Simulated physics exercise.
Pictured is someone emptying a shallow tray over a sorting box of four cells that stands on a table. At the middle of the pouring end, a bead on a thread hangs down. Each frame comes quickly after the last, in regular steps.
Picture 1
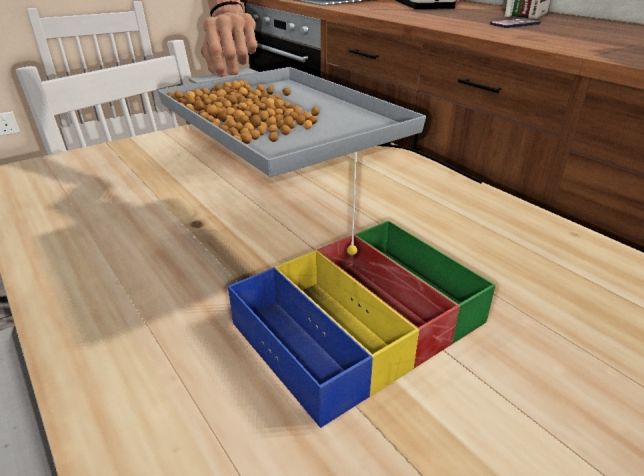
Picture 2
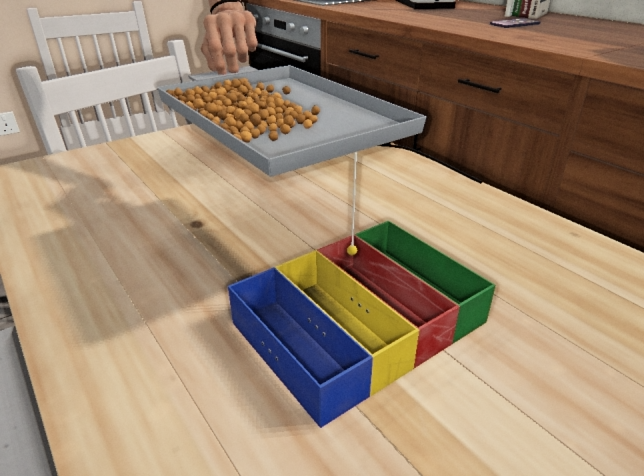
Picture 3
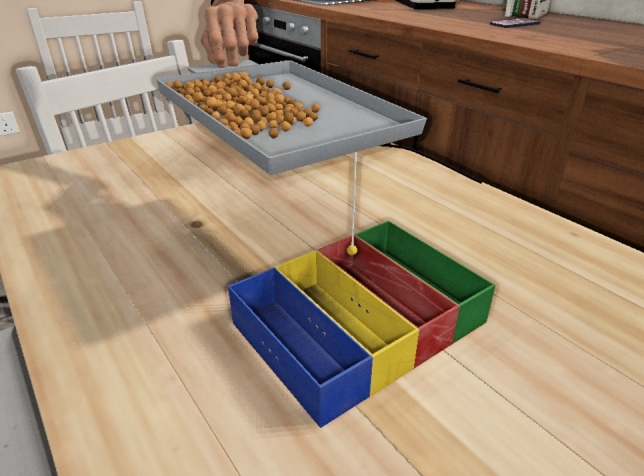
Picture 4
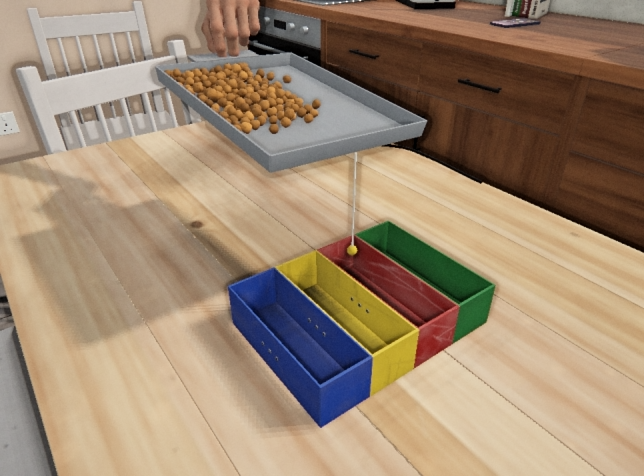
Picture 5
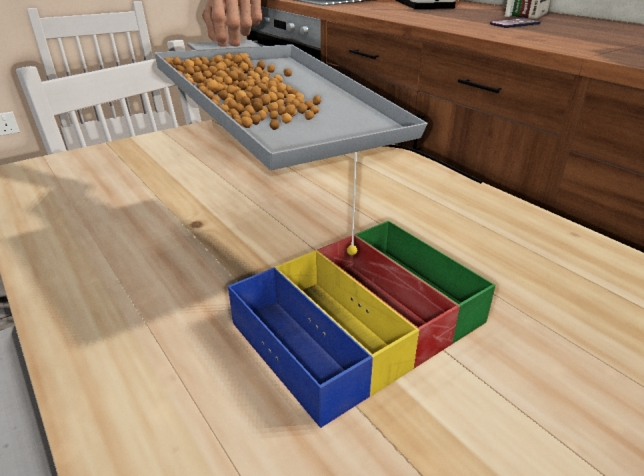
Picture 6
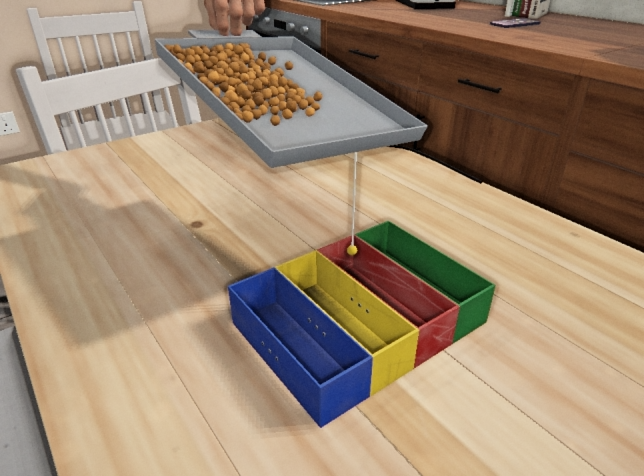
In a kitchen, a hand slowly tilting a grey tray of roasted chickpeas above blue, yellow, red and green cells on a table.
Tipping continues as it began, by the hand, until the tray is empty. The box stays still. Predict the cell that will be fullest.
I would say the green cell.
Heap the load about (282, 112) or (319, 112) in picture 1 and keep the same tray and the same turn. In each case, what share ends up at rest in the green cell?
First case: Close to 50 %; second case: Close to 60 %.
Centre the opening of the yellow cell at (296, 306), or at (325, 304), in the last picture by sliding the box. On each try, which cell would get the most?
Case 1 - the cell in green; case 2 - that green cell.
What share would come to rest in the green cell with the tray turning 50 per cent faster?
Estimated share: Some 50%.
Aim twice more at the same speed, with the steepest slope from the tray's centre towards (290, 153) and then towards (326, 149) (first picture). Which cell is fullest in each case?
One: The blue one. Two: The yellow one.
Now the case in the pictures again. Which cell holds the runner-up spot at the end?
Second: Red.
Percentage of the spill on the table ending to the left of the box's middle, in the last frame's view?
Estimate: About 0 per cent.
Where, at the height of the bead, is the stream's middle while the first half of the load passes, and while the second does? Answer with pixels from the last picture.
Near (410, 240) to start, and near (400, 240) afterwards.
Shortly afterwards, tray tipped steeply; all but a few on the tray; only a few in the red cell; only a few in the green cell; a little falling or outside the box.
Next, tray tipped right over; all but a few on the tray; only a few in the green cell; only a few in the red cell; a little falling or outside the box.
Some moments later, tray tipped past a quarter turn; near half in the green cell; near a quarter in the red cell; only a few in the yellow cell; near a quarter falling or outside the box.
In the end, tray tipped past a quarter turn; near half in the green cell; near a quarter in the red cell; only a few in the yellow cell; none at all in the blue cell; near a quarter outside the box.
